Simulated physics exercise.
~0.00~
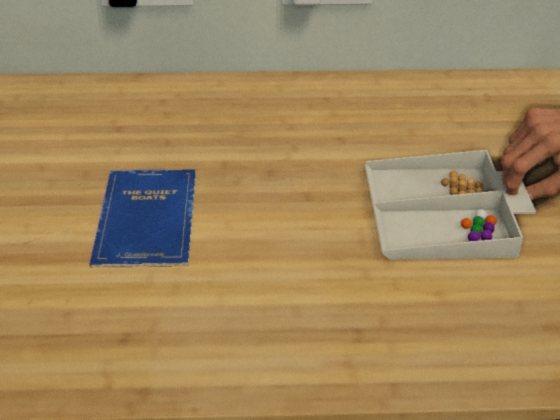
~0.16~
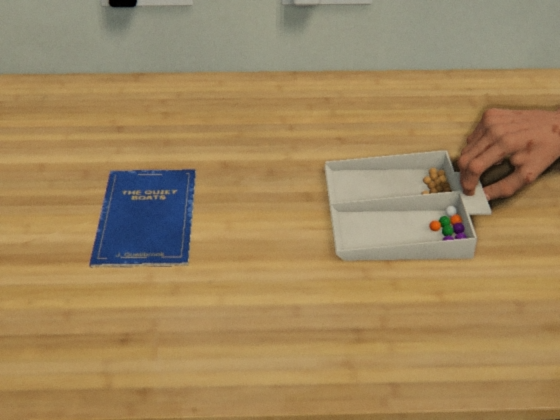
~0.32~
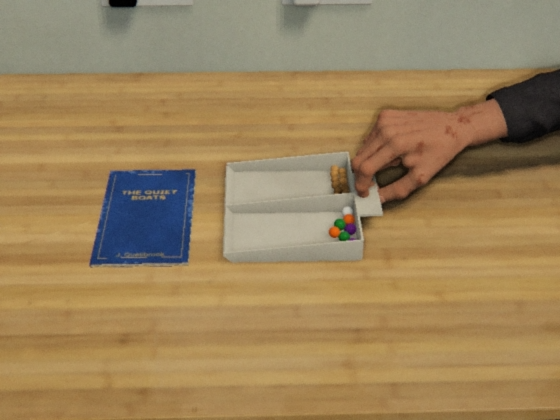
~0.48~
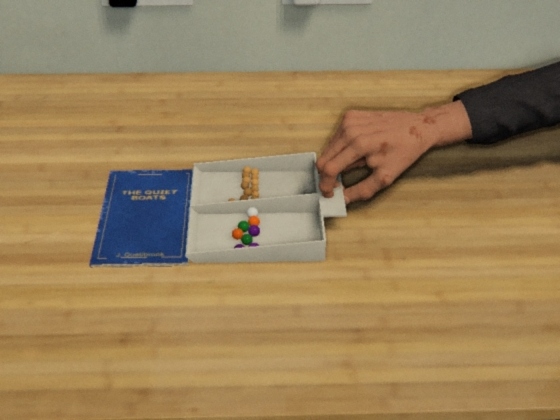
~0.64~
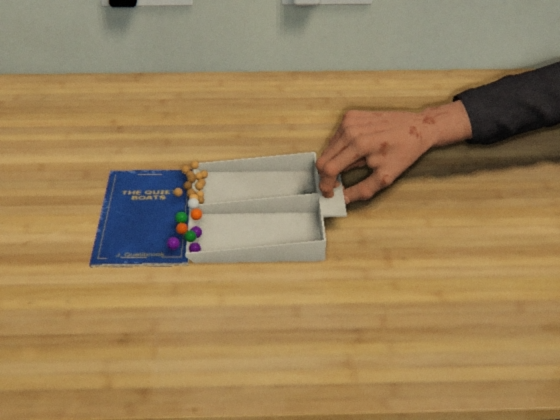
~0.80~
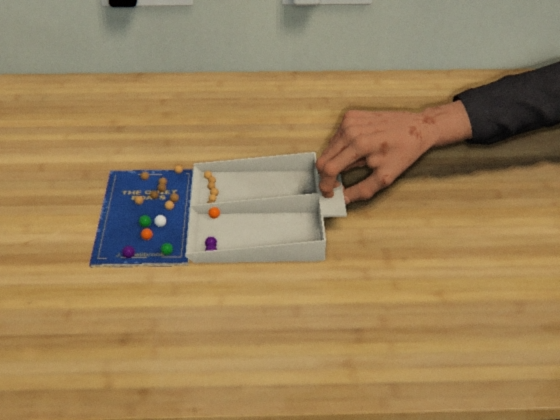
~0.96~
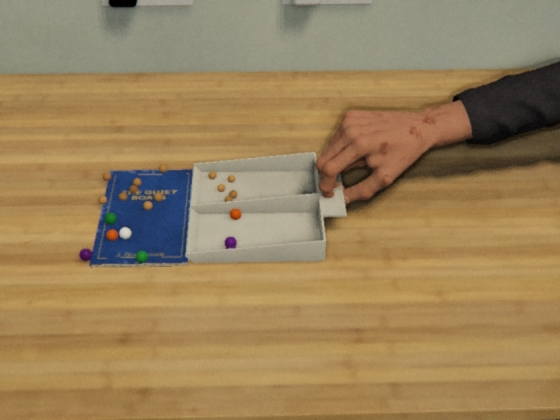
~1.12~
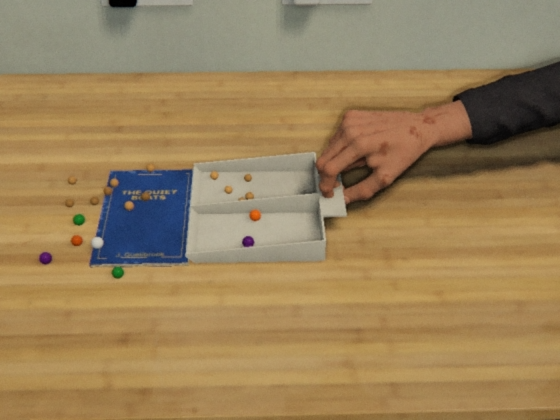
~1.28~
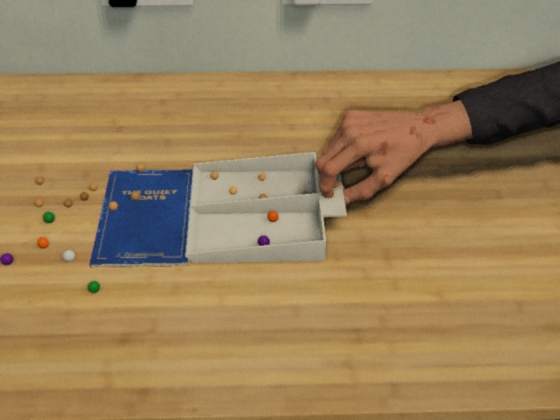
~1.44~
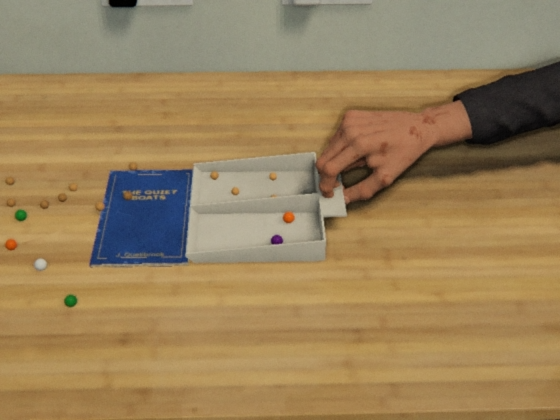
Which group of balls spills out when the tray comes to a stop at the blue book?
Both groups spill. Some of the colourful balls in the nearer compartment and some of the tan ones in the farther compartment roll out over the front of the tray.
